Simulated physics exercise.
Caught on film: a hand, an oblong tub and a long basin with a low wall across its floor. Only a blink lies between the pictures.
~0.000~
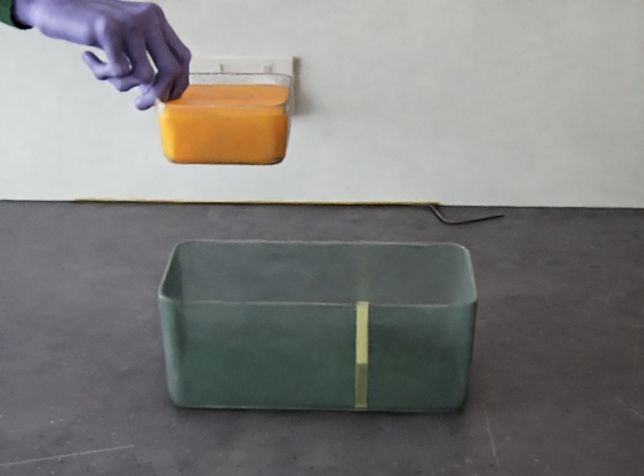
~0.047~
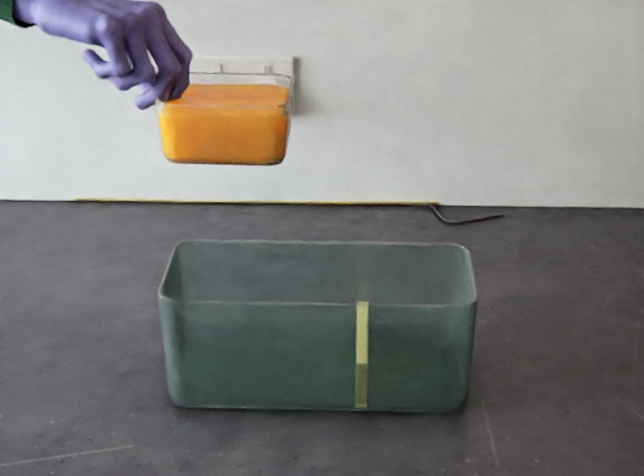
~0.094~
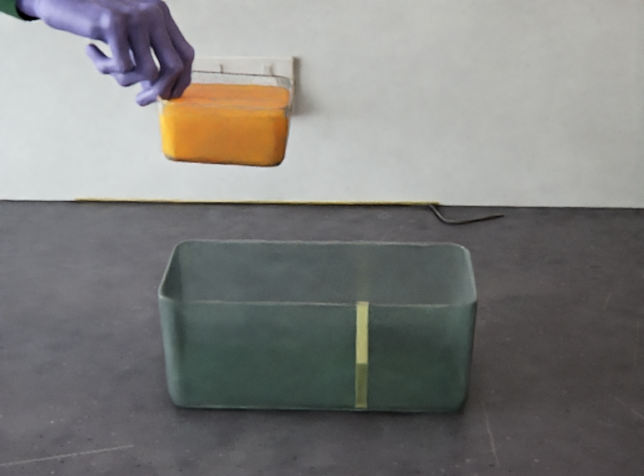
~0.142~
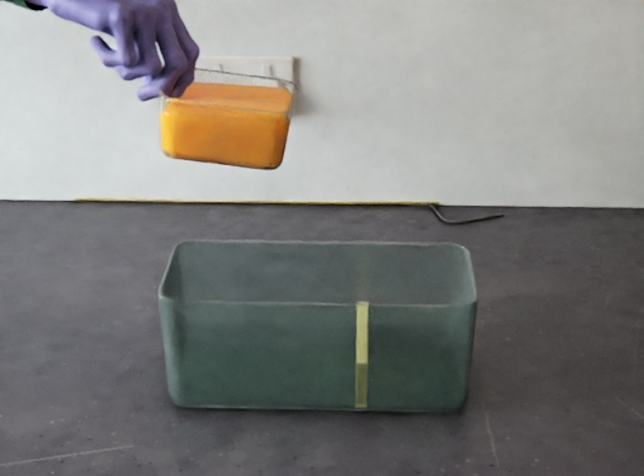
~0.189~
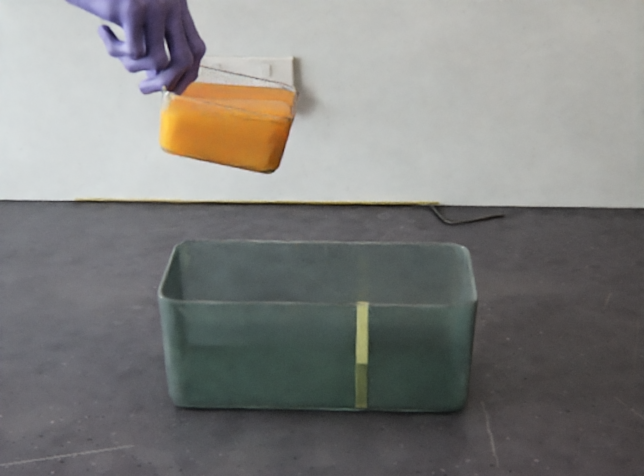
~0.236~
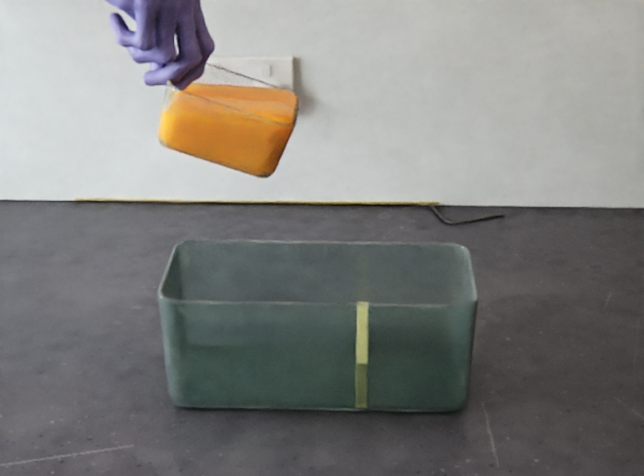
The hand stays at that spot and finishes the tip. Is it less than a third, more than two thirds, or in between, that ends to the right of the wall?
In the end from a third to two thirds is right of the wall.
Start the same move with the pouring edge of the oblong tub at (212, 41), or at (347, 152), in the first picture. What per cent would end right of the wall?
In turn 5 and 80 in a hundred.
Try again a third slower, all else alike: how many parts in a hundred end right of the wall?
Close to 60 per cent.
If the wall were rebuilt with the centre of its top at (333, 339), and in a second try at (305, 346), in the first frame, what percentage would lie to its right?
Roughly 75 per cent, and 80 per cent.
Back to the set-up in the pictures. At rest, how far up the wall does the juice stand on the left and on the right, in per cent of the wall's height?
The left part 20 per cent, the right part 40.
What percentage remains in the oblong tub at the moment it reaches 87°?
It comes to 20 per cent or so.
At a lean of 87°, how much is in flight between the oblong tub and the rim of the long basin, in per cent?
It comes to 50 per cent or so.
After 0.59 s the tilt is 87° and 22 per cent is still to pour, 6 is left of the wall and 22 right of it.
After 0.85 s the tilt is 119° and 1 per cent is still to pour, 41 is left of the wall and 51 right of it.
After 1.12 s the tilt is 121° and 0 per cent is still to pour, 48 is left of the wall and 50 right of it.
After 1.42 s the tilt is 121° and 0 per cent is still to pour, 48 is left of the wall and 50 right of it.
In the end 48 per cent lies left of the wall, 50 right of it and 2 outside.
